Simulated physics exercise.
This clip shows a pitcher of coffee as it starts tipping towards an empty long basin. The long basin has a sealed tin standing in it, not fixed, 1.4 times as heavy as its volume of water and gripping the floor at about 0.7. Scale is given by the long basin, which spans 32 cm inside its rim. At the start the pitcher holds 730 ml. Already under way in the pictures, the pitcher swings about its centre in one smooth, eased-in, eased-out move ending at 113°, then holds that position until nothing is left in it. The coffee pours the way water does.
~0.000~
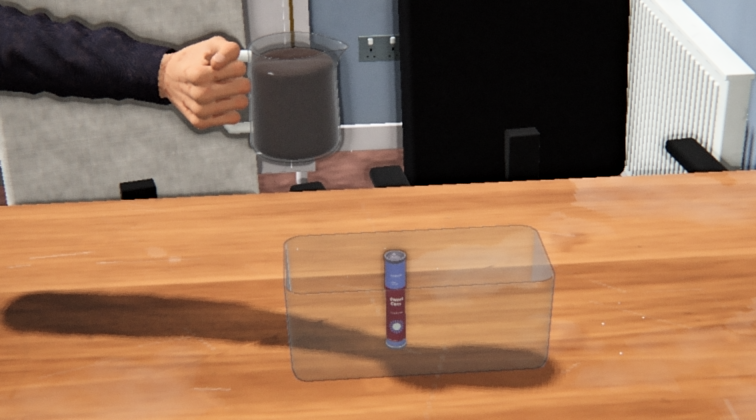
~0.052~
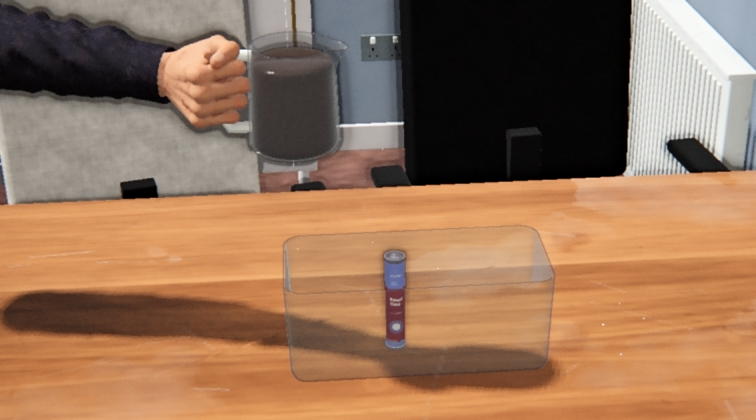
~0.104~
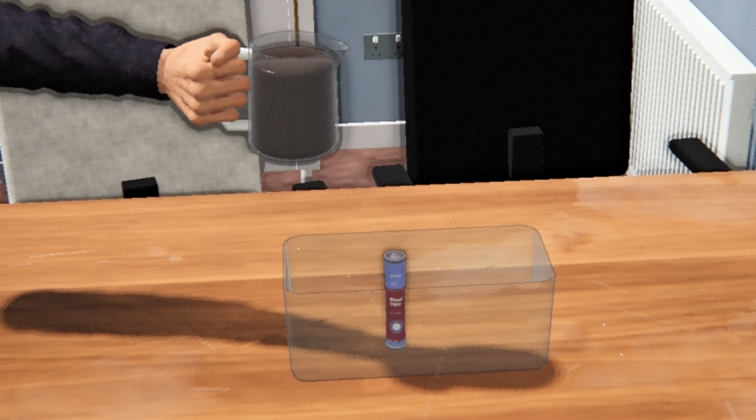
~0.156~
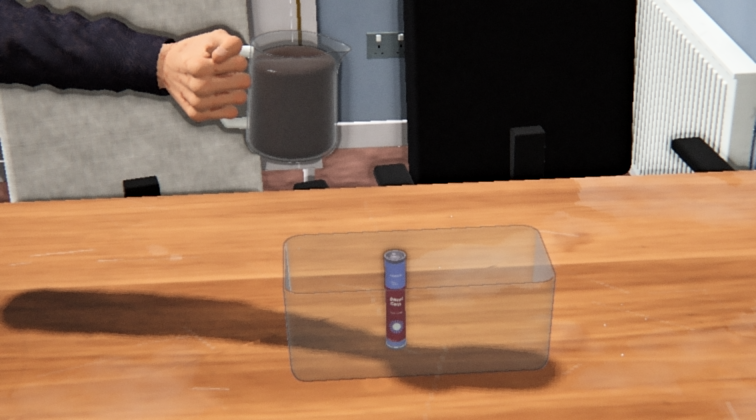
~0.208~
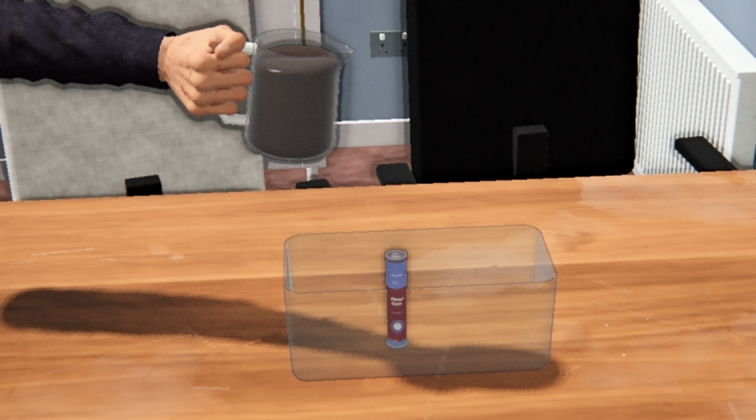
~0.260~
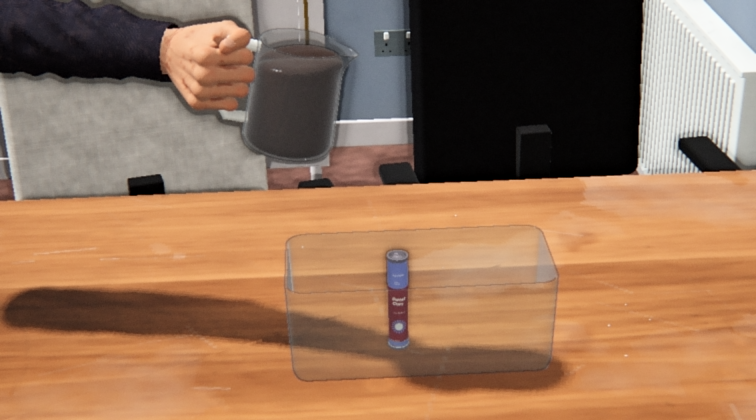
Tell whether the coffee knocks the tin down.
It does not tip.
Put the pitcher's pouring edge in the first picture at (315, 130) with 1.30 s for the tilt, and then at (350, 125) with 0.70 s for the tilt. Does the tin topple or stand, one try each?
The tin overturns the first time and overturns the second time.
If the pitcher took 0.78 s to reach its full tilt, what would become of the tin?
Outcome - the tin stays erect.
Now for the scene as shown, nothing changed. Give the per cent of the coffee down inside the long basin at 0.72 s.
Estimate - around 2 in a hundred parts.
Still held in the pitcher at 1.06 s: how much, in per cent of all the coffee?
Near 28 in a hundred.
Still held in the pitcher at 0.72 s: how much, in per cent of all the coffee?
84 %.
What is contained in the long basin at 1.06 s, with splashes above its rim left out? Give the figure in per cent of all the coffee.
Some 44 per cent.
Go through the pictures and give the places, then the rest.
Tilt 0°; pouring edge (349, 45); surface from (251, 61) to (334, 58); the long basin's rim runs from (285, 266) to (545, 253); the tin's top is at (395, 260), in the first picture.
Tilt 0°; pouring edge (349, 45); surface from (251, 61) to (334, 58), in the second picture.
Tilt 2°; pouring edge (350, 46); surface from (251, 60) to (334, 58), in the third picture.
Tilt 4°; pouring edge (352, 47); surface from (252, 60) to (336, 57), in the fourth picture.
Tilt 7°; pouring edge (355, 50); surface from (255, 59) to (339, 57), in the fifth picture.
Tilt 11°; pouring edge (359, 53); surface from (257, 63) to (344, 57), in the sixth picture.
Then, 0.72 s in, the tilt is 66° and 83 per cent is still to pour; the tin stands where it began.
Then, 1.06 s in, the tilt is 104° and 28 per cent is still to pour; the tin stands where it began.
Then, 1.41 s in, the tilt is 113° and 1 per cent is still to pour; the tin stands where it began.
Then, 1.80 s in, the tilt is 113° and 0 per cent is still to pour; the tin stands where it began.
Finally, the tin stands where it began.
